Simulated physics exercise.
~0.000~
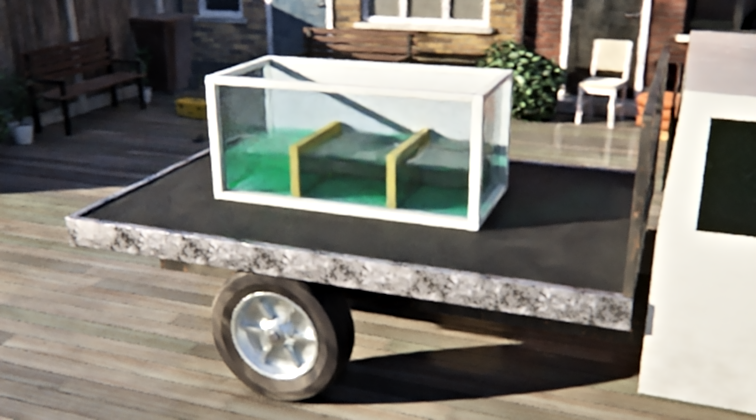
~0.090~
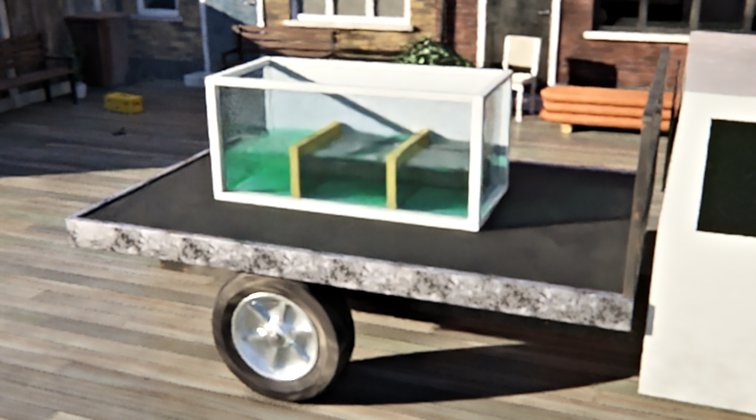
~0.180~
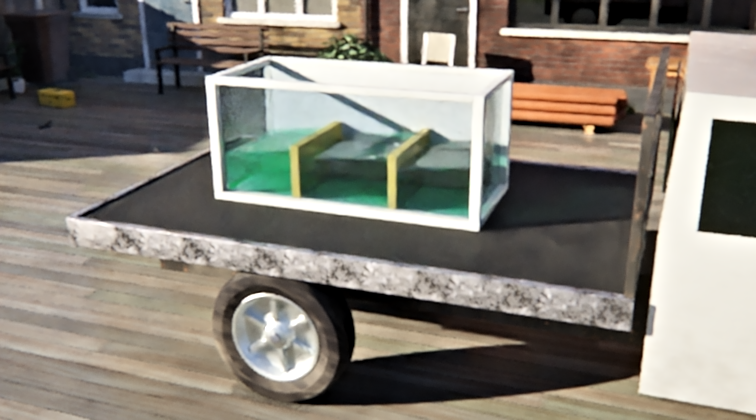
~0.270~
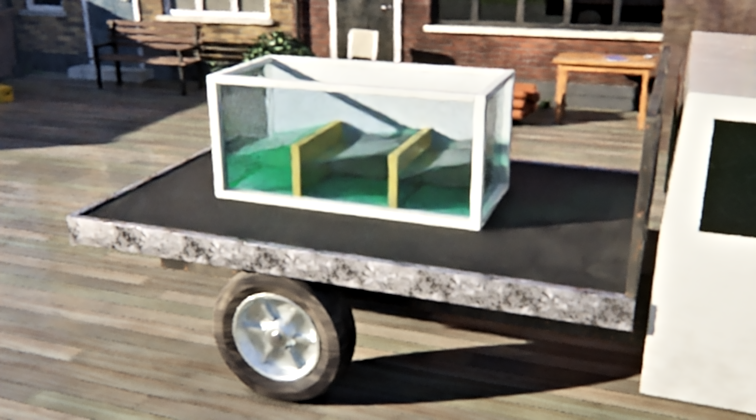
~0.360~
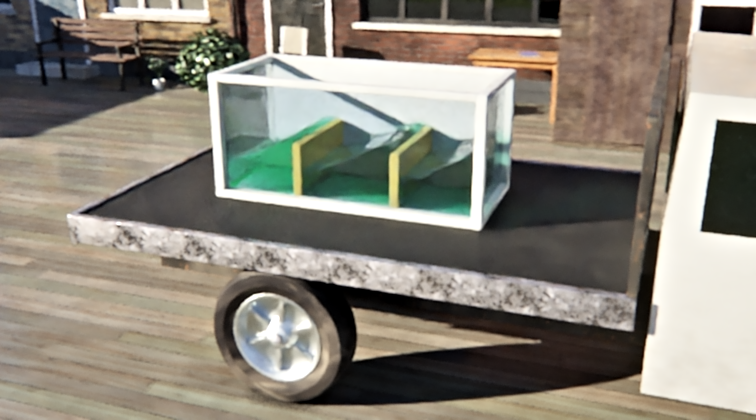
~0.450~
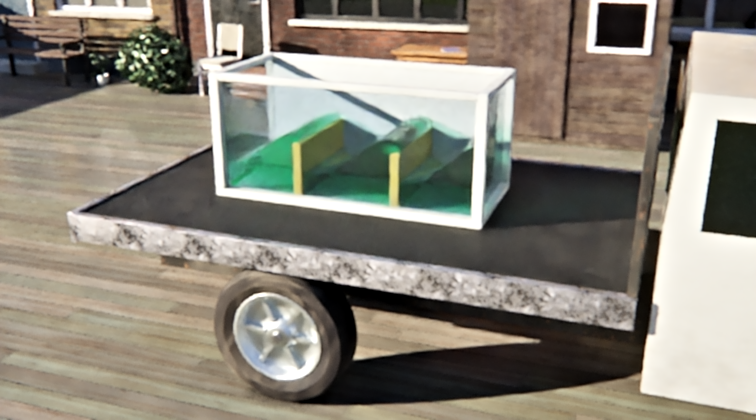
In this clip, a flatbed pickup rolls to the right past brick buildings and outdoor furniture, carrying a white-framed clear trough with two yellow dividers, as the green water inside starts nearly level and then slopes up toward the right.
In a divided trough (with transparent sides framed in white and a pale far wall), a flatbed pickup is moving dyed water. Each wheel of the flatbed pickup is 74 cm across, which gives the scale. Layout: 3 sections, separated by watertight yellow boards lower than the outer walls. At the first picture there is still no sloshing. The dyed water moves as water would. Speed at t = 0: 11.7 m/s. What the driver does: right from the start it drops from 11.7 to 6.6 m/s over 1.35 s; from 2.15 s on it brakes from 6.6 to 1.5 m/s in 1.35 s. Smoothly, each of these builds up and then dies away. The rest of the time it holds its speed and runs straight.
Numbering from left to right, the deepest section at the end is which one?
I would say the third section.
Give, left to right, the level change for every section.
From the left: Down 7 cm, up 1 cm, up 5 cm.
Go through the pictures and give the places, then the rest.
In the first frame, sections from the left stand at (267, 148), (342, 155), (433, 164); board top at (293, 147) and (391, 156); the front is on the right, levels are read along the near wall; a wheel hub at (270, 341).
In the second frame, sections from the left stand at (267, 148), (343, 156), (433, 165).
In the third frame, sections from the left stand at (267, 148), (343, 156), (434, 164).
In the fourth frame, sections from the left stand at (268, 146), (344, 155), (435, 164).
In the fifth frame, sections from the left stand at (269, 145), (345, 157), (436, 165).
In the sixth frame, sections from the left stand at (269, 143), (346, 158), (436, 167); a wheel hub at (273, 342).
Then, 1.35 s in, left to right it is 20, 20, 34 cm deep.
Then, 2.65 s in, left to right it is 19, 21, 32 cm deep.
Then, 4.05 s in, left to right it is 18, 23, 33 cm deep.
Then, 6.49 s in, left to right it is 18, 26, 29 cm deep.
